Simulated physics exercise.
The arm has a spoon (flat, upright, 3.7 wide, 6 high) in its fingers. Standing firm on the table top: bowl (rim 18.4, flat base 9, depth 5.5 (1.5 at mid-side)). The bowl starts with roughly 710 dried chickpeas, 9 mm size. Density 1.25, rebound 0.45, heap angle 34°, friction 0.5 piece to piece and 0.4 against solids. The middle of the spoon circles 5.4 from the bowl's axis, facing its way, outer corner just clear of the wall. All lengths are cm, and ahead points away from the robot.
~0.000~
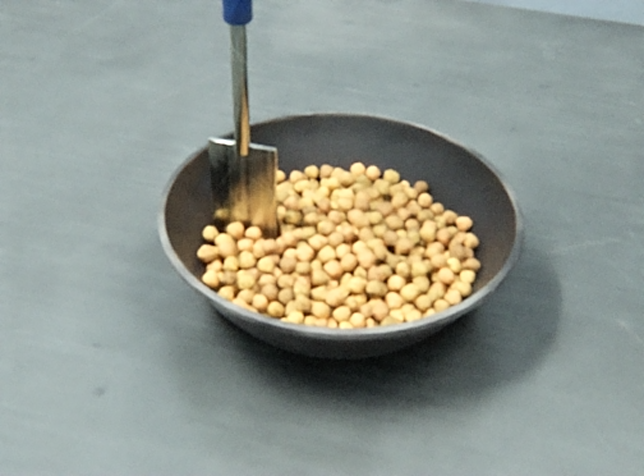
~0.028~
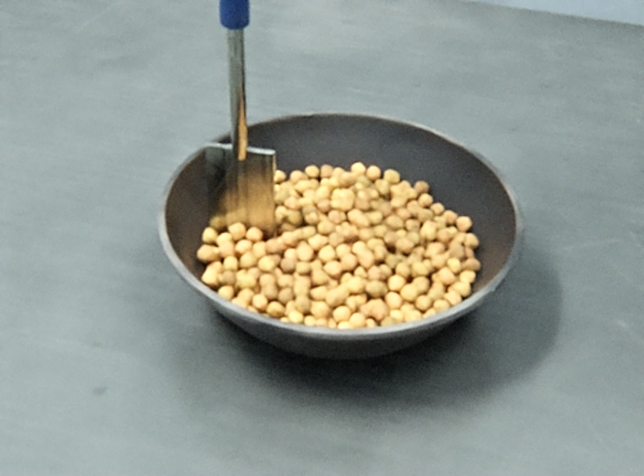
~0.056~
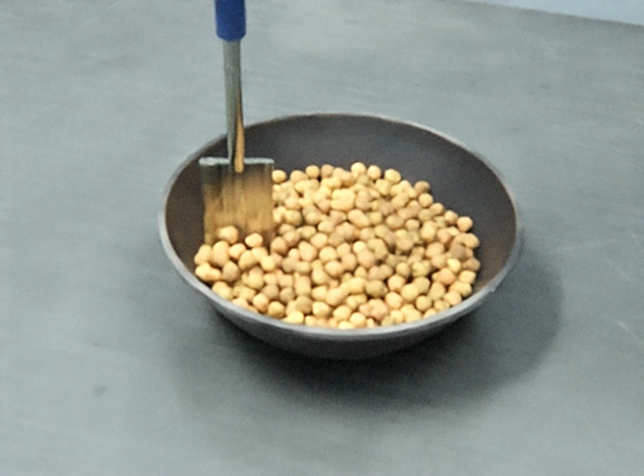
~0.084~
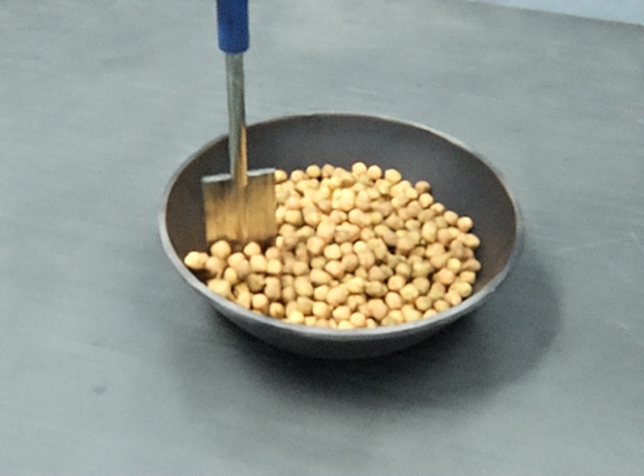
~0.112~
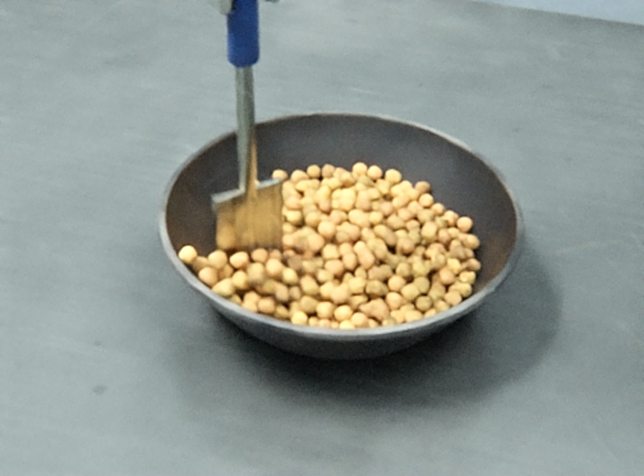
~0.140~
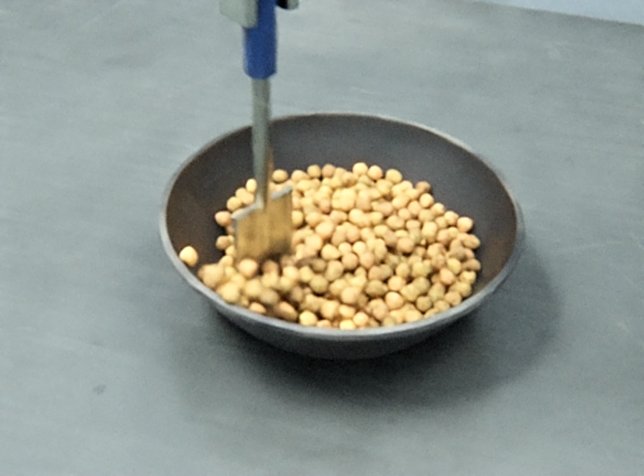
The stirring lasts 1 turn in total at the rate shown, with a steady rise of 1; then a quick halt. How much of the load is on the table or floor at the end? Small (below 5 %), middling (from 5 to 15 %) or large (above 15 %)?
Answer: Middling; from 5 to 15 % of the dried chickpeas finish on the table or floor.
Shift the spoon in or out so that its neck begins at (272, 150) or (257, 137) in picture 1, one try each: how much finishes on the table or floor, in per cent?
About 5 and 10 per cent.
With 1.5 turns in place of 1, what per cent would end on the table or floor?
It would be near 10 per cent.
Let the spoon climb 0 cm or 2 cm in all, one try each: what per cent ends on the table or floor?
About 15 and 5 per cent.
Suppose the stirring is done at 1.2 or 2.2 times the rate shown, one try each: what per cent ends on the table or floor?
About 10 and 20 per cent.
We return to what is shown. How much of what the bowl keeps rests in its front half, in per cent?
About 55 per cent.
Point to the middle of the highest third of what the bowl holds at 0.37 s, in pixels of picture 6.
Around (399, 232).
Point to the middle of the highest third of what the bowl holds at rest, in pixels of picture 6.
Near (308, 244).
After 0.37 s, 176° round, highest piece 8 above the table; 697 in the bowl, 6 on the table or floor, 9 in flight or on the tool.
After 0.60 s, 292° round, highest piece 7 above the table; 671 in the bowl, 39 on the table or floor, 2 in flight or on the tool.
After 0.91 s, 0° round, highest piece 5 above the table; 660 in the bowl, 52 on the table or floor.
After 1.61 s, 0° round, highest piece 5 above the table; 660 in the bowl, 52 on the table or floor.
In the end, 660 in the bowl, 52 on the table or floor. That is 7 % on the table or floor.
